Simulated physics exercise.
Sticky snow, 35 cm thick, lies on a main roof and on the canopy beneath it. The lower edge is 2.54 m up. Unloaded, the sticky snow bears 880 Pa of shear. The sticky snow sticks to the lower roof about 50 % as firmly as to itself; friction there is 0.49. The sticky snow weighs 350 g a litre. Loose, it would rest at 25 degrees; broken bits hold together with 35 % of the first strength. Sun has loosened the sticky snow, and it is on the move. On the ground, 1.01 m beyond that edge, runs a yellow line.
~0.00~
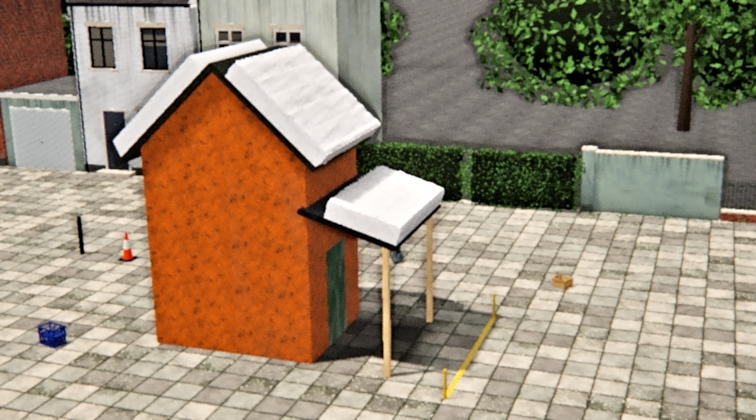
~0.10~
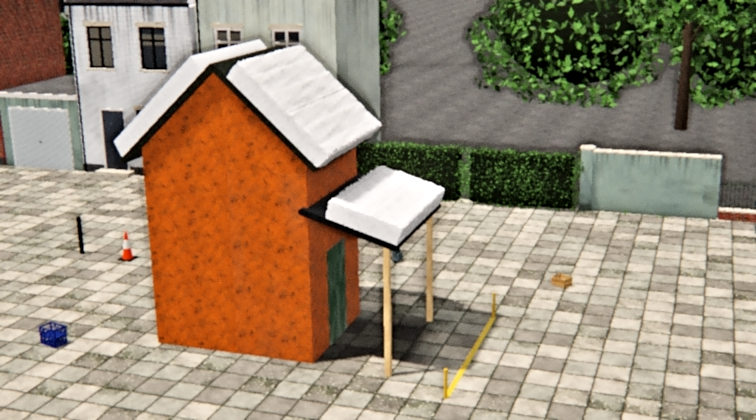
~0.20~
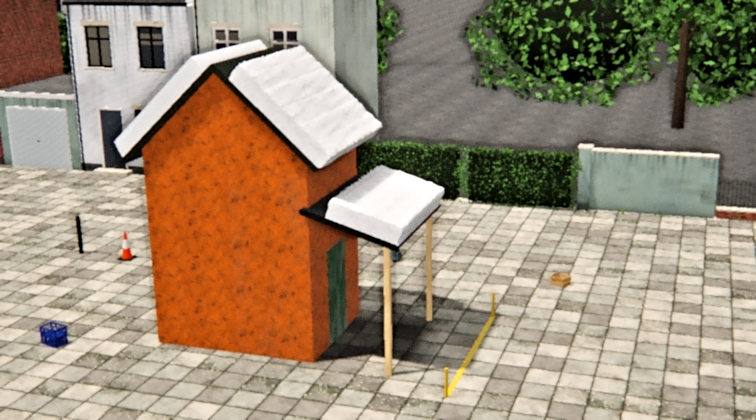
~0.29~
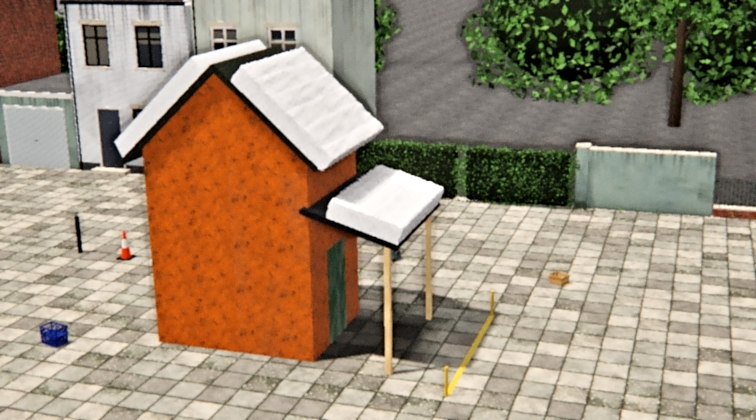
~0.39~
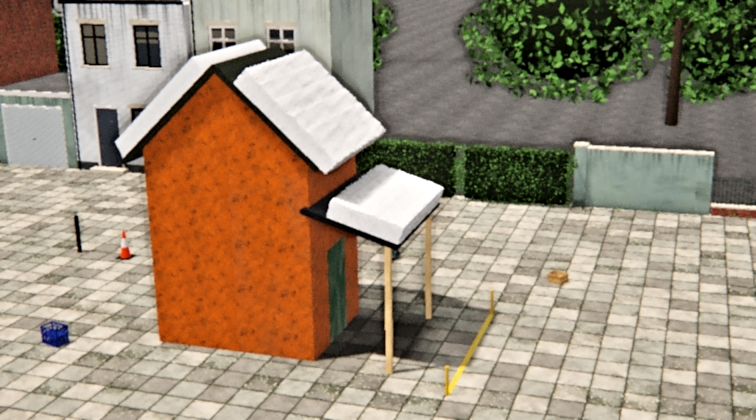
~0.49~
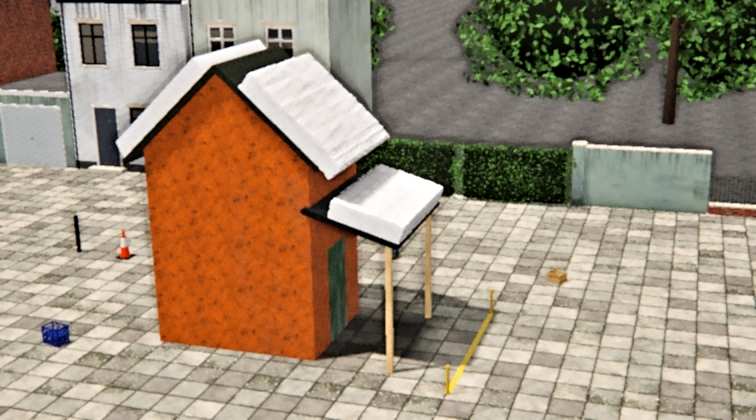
At the start, thick white snow covers the steep roof of a small orange building and the canopy over its green door. The snow on the right slope then slides slowly down a short way, its lower edge reaching further past the eave above the canopy, while everything else stays still.
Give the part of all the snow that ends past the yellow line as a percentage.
About 20 %.
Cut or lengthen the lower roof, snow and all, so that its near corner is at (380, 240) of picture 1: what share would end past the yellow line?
It would be near 30 %.
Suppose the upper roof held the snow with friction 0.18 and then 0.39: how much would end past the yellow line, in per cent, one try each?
In turn about 45 %, 30 %.
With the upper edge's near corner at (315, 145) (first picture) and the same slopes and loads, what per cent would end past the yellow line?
It would be near 40 %.
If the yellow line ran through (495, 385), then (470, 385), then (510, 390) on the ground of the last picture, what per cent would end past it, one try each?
In turn about 5 %, 14 %, 3 %.
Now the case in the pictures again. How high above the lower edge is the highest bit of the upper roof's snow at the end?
Roughly 1.0 m.
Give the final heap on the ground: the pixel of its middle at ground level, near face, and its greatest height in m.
Around (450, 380); it stands about 0.4 m.
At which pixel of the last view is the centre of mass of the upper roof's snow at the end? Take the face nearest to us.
At about (413, 297).
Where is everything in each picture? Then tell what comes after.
In the first frame, foremost bit of the sticky snow at (317, 154).
In the second frame, foremost bit of the sticky snow at (318, 155), its middle shifted 10 mm.
In the third frame, foremost bit of the sticky snow at (320, 156), its middle shifted 4.0 cm, 2 % of it past the upper edge, in one piece.
In the fourth frame, foremost bit of the sticky snow at (323, 166), its middle shifted 9.0 cm, 4 % of it past the upper edge, in one piece.
In the fifth frame, foremost bit of the sticky snow at (326, 166), its middle shifted 16 cm, 7 % of it past the upper edge, in one piece.
In the sixth frame, foremost bit of the sticky snow at (331, 163), its middle shifted 26 cm, 12 % of it past the upper edge, cracking.
After 1.04 s, none is below the lower edge and 0 % is past the line.
After 1.70 s, none is below the lower edge and 0 % is past the line.
After 2.35 s, 29 % is below the lower edge and 7 % is past the line.
After 3.00 s, 44 % is below the lower edge and 18 % is past the line.
After 4.40 s, 47 % is below the lower edge and 20 % is past the line.
